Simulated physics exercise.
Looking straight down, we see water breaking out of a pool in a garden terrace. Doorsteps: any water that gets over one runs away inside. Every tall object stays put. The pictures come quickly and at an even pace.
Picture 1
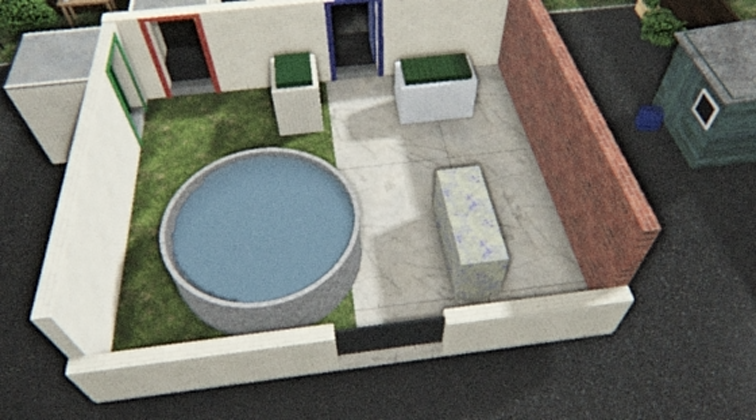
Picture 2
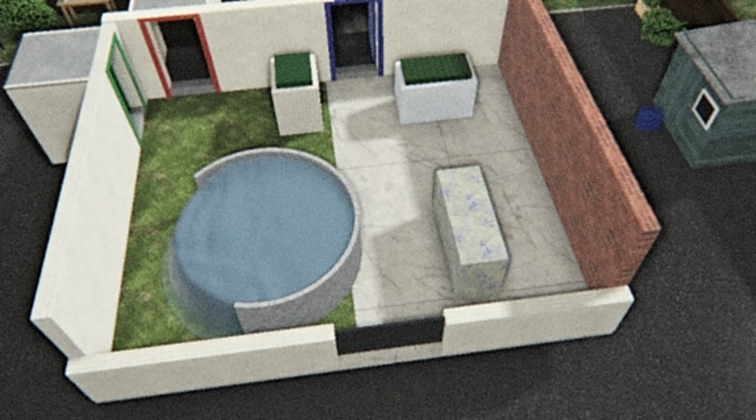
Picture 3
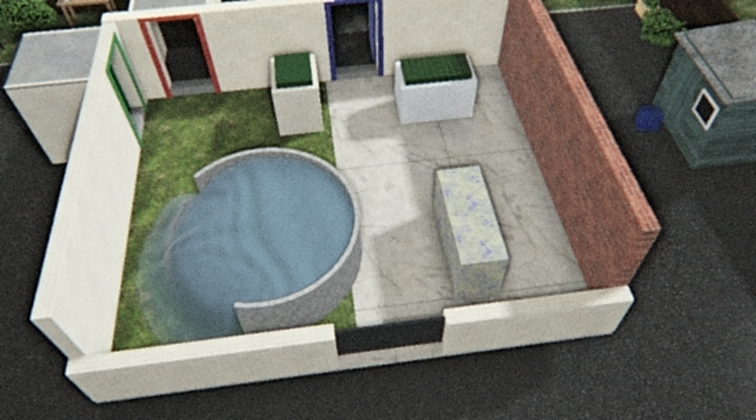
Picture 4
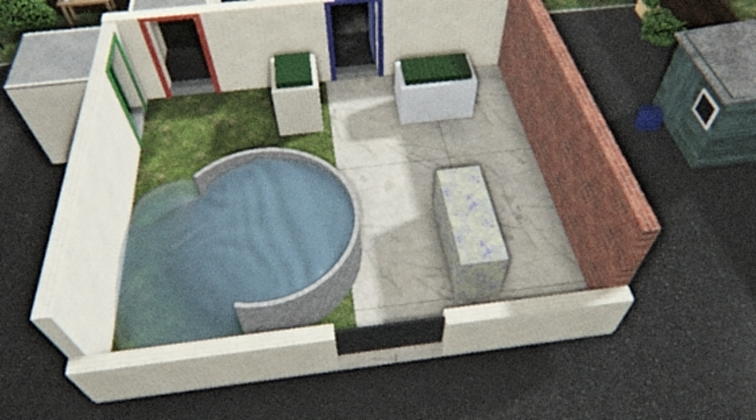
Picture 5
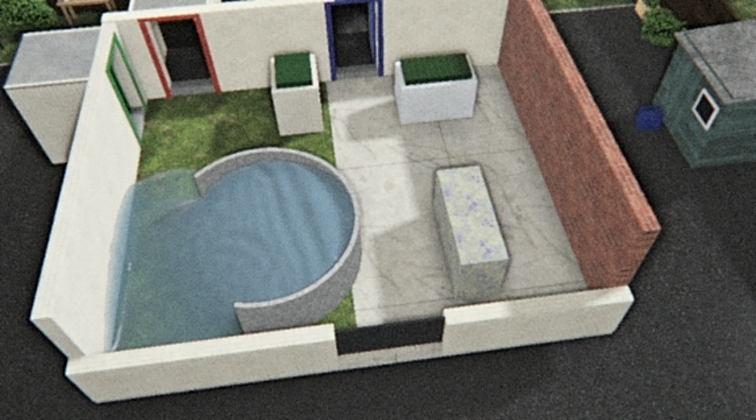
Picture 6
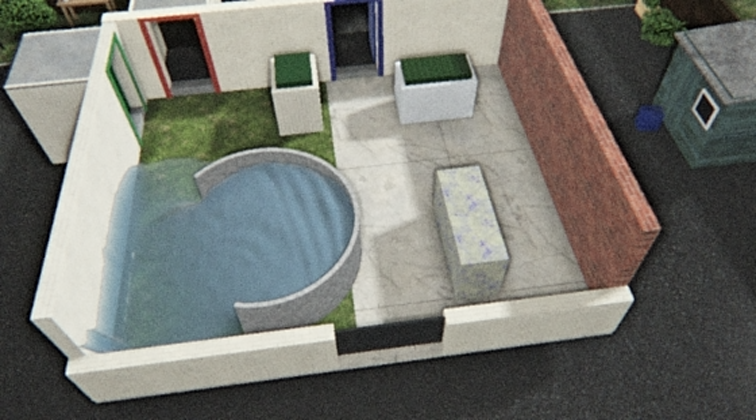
In the video, a round grey pool sits whole and still in a walled garden terrace; then its left side is open and water pours out leftward, spreading across the grass to the white wall and along it.
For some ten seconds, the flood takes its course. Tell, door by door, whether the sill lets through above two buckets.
In the end the red door tops two buckets; the green door tops two buckets; the blue door does not top two buckets.
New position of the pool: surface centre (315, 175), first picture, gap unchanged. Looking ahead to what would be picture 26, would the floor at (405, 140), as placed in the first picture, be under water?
At that place: No water.
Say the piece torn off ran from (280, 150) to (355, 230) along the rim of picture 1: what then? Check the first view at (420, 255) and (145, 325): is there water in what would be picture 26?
In turn: Under water, not flooded.
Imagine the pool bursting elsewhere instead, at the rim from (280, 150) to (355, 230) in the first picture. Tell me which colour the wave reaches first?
I'd say the blue one.
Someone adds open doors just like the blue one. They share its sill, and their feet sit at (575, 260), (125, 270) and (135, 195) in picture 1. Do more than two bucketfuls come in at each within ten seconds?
Checking each in order, the first misses the threshold, the second beats the threshold, and the third beats the threshold.
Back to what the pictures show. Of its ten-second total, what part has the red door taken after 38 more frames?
Share by then: 85 in a hundred.
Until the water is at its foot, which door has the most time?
The door marked blue.
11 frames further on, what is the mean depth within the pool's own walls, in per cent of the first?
Close to 44 in a hundred.
A moment on, water covers 25 % of the floor; the red door not reached, the green door wet at the sill, nothing in, the blue door not reached.
Next, water covers 35 % of the floor; the red door under two buckets in, the green door wet at the sill, nothing in, the blue door not reached.
Then, water covers 55 % of the floor; the red door far over two buckets in, the green door under two buckets in, the blue door wet at the sill, nothing in.
Later, water covers 95 % of the floor; the red door far over two buckets in, the green door over two buckets in, the blue door wet at the sill, nothing in.
In the end, water covers 100 % of the floor; the red door far over two buckets in, the green door far over two buckets in, the blue door wet at the sill, nothing in.
